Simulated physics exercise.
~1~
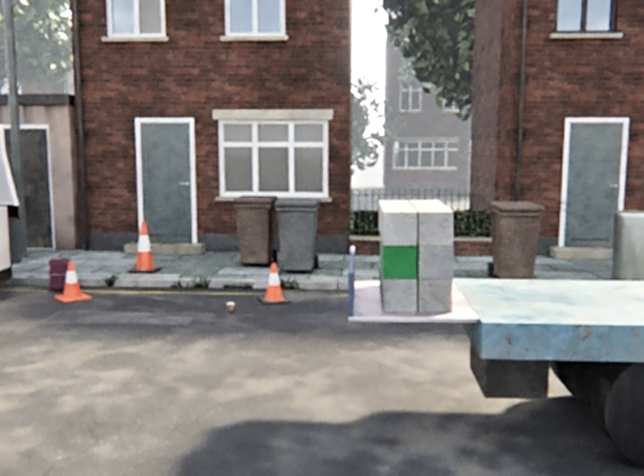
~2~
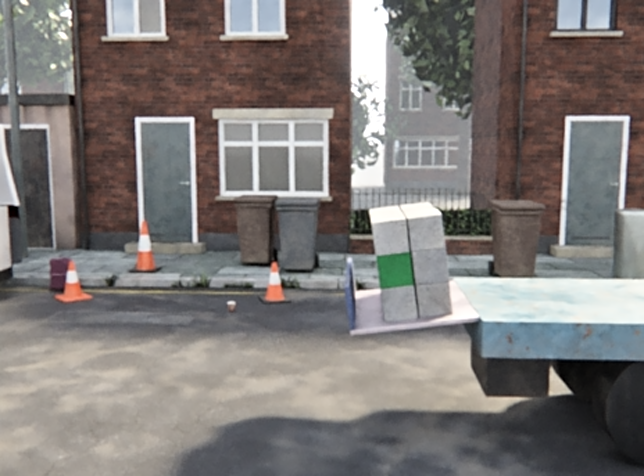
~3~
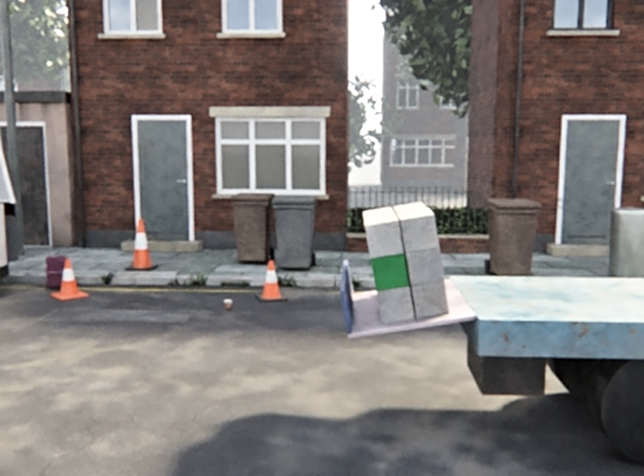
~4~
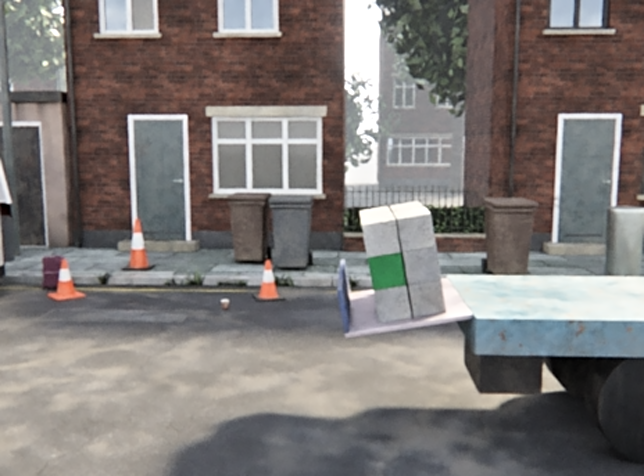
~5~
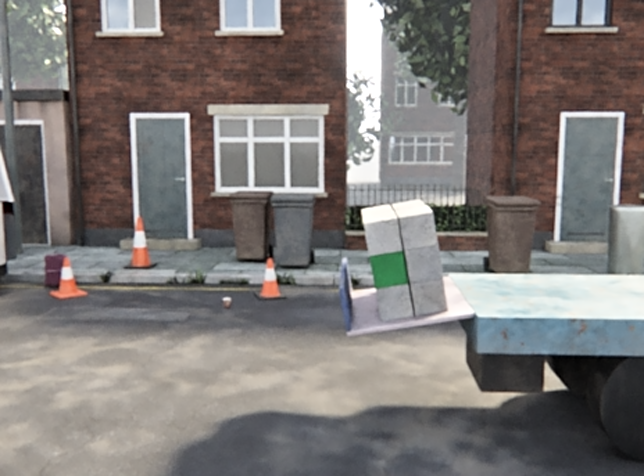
To begin with, a stack of grey concrete blocks, one of them green, stands upright on a small level flap at the back of a pale blue flat-bed, with brick houses, bins and orange cones across the street. The flap's outer, left-hand edge then sinks, and the stack leans to the left along with it. The blocks stay packed together, and the green one keeps its place in the pile. After that the slope holds steady while the view sways slightly. Finally, the tilted stack still rests on the sloping flap, with no blocks seen on the road.
